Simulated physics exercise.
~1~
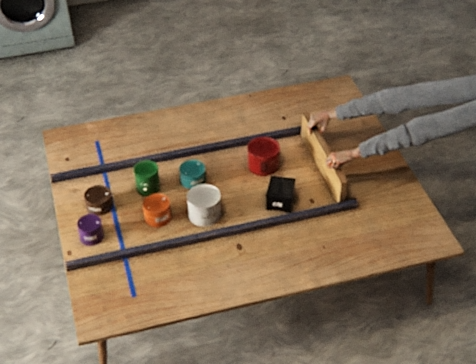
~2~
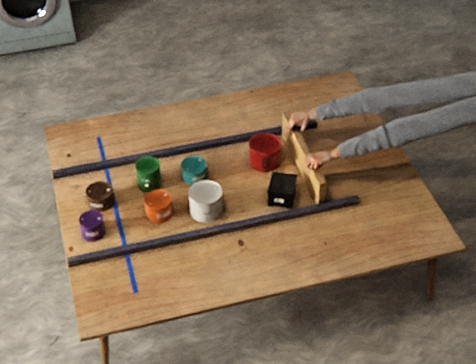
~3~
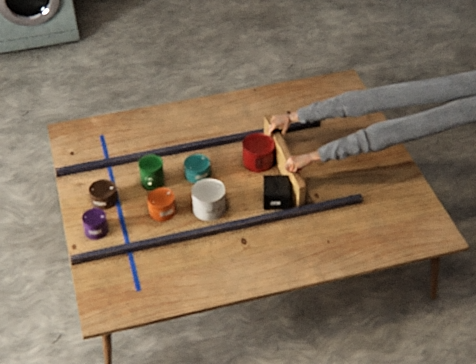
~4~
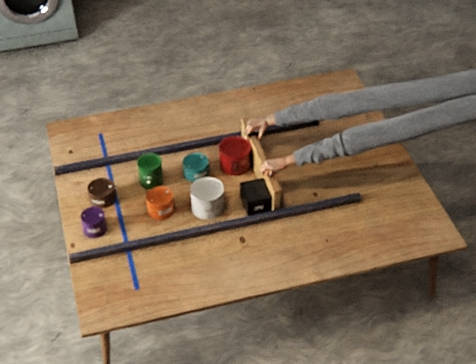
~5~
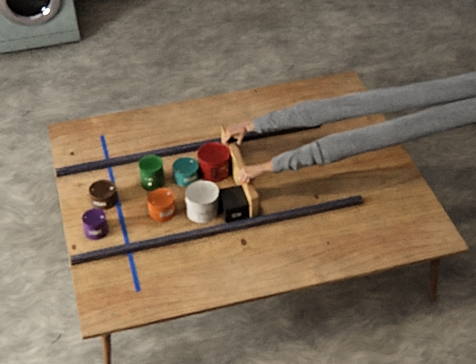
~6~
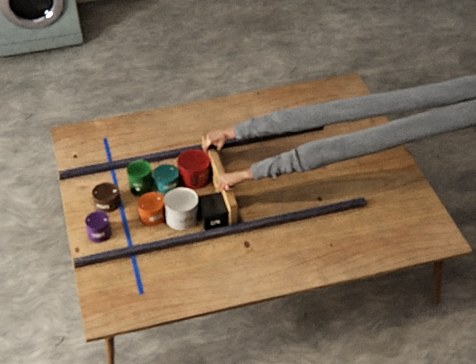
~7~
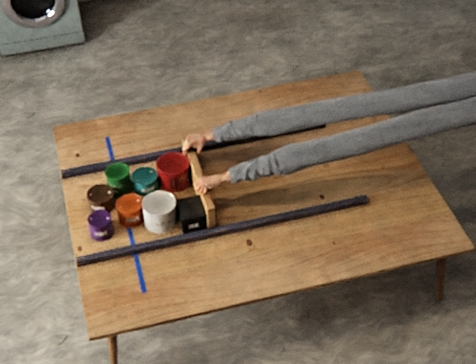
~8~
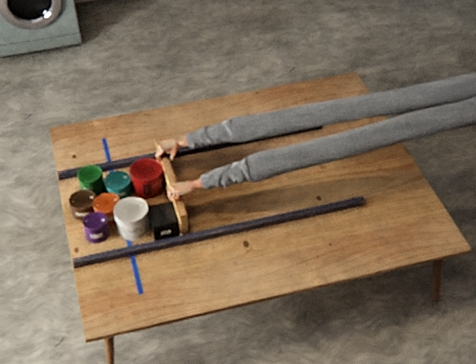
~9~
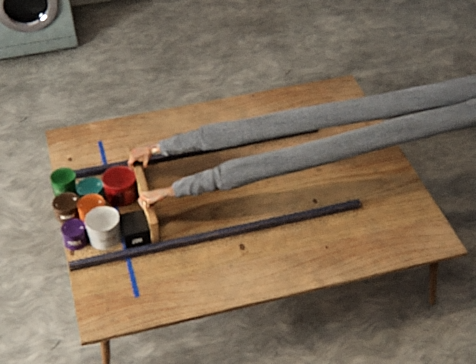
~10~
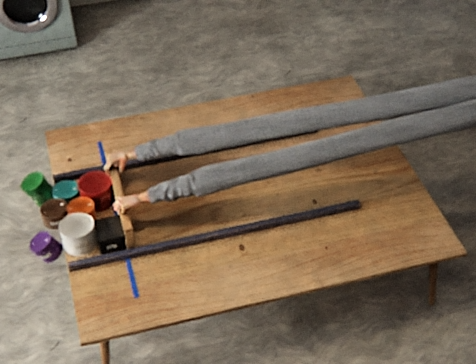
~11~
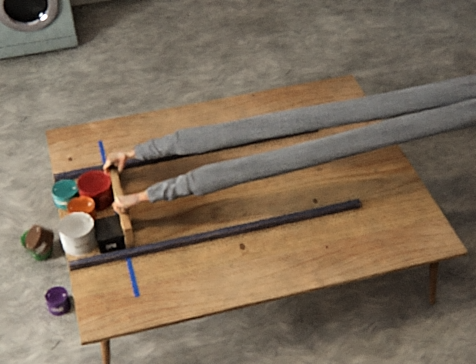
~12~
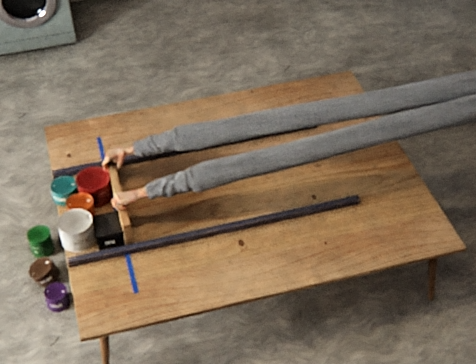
A wooden plank, held upright by two grey-sleeved hands, slides left along a wooden table between two dark rails, toward a line of blue tape. It meets a black container and a red pail first, then gathers the white and turquoise cans and presses them into the orange, green, brown and purple ones. The packed cluster crosses the tape and crowds the left edge. As the plank reaches the tape and stops, the green, brown and purple cans tumble off onto the grey floor. The red, turquoise, orange, white and black containers stay on the table, bunched against the plank.
